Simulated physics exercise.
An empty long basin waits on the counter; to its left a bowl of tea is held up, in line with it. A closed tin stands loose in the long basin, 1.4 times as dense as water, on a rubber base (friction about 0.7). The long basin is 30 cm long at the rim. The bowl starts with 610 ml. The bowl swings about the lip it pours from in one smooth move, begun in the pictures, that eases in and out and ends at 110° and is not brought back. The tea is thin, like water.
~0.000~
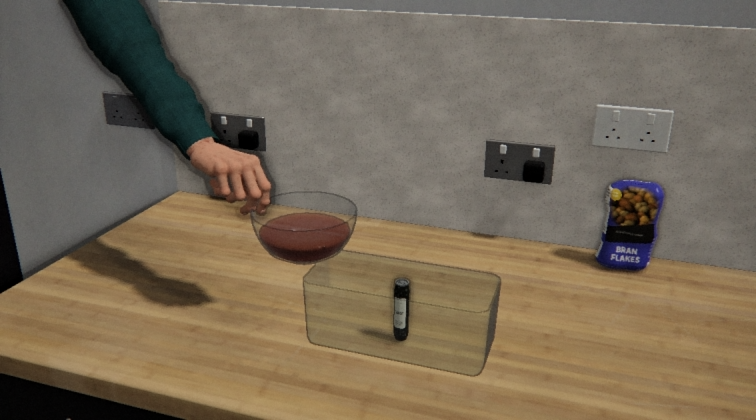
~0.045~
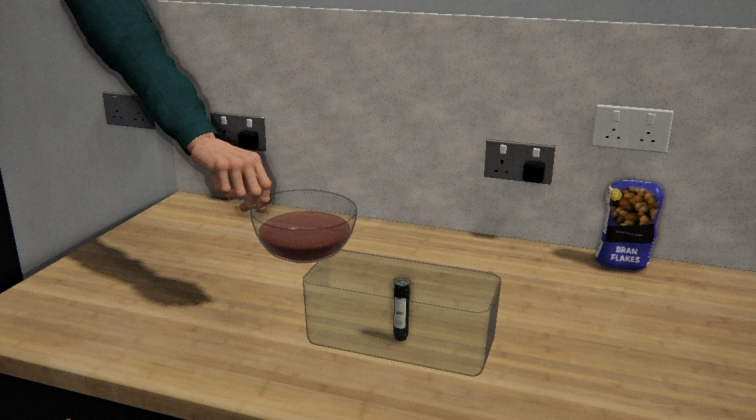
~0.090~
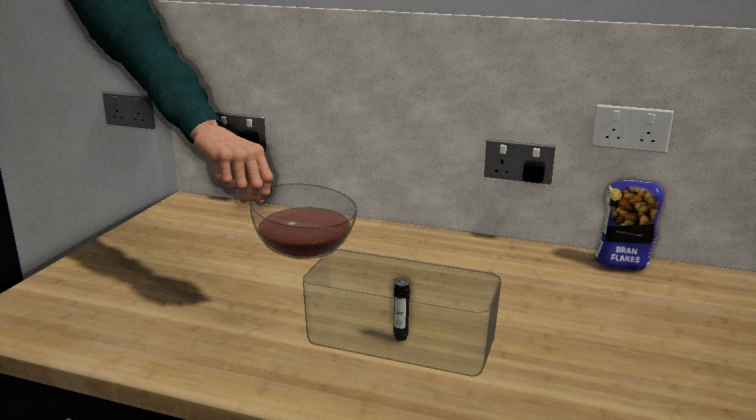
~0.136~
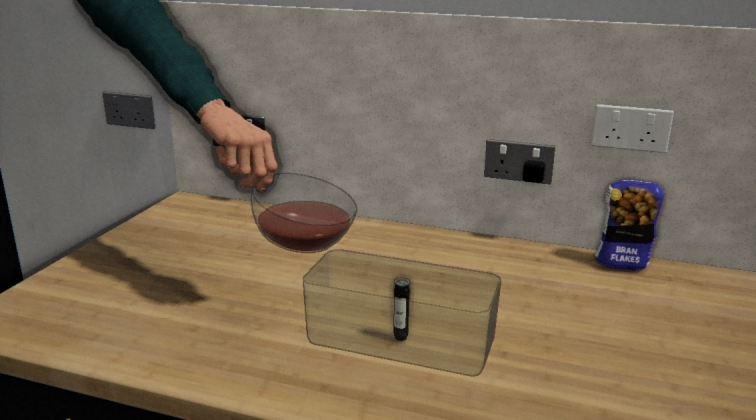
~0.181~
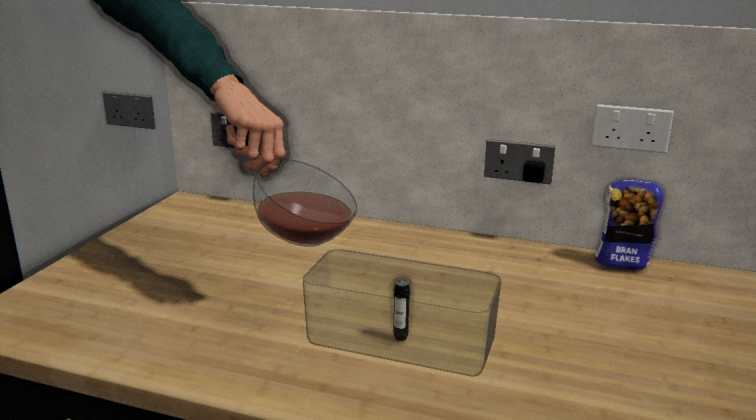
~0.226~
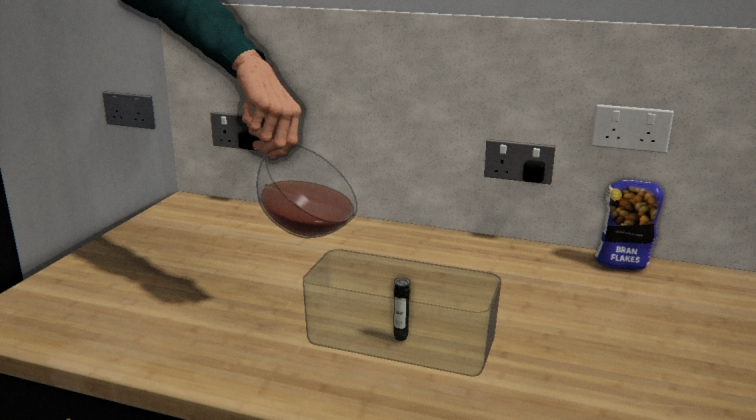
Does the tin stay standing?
The tin keeps standing.
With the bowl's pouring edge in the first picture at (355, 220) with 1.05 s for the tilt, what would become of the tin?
Then it keeps standing.
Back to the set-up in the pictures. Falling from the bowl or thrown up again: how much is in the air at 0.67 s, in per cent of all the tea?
Some 3 per cent.
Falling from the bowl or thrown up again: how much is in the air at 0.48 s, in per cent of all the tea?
Near 64 in a hundred.
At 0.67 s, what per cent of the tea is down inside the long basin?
About 96 per cent.
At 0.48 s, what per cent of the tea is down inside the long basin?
Near 10 in a hundred.
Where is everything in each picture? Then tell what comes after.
The first picture shows tilt 0°; pouring edge (353, 218); surface from (265, 222) to (349, 234); the long basin's rim runs from (316, 265) to (495, 295); the tin's top is at (402, 285).
The second picture shows tilt 2°; pouring edge (353, 218); surface from (265, 221) to (349, 233).
The third picture shows tilt 7°; pouring edge (353, 218); surface from (265, 217) to (349, 229).
The fourth picture shows tilt 15°; pouring edge (353, 218); surface from (264, 209) to (349, 223).
The fifth picture shows tilt 25°; pouring edge (352, 218); surface from (264, 198) to (350, 217).
The sixth picture shows tilt 37°; pouring edge (352, 218); surface from (267, 184) to (353, 212).
By 0.48 s the tilt is 103° and 28 per cent is still to pour; the tin stands where it began.
By 0.67 s the tilt is 110° and 0 per cent is still to pour; the tin stands where it began.
By 0.86 s the tilt is 110° and 0 per cent is still to pour; the tin stands where it began.
By 1.07 s the tilt is 110° and 0 per cent is still to pour; the tin stands where it began.
At rest the tin stands where it began.
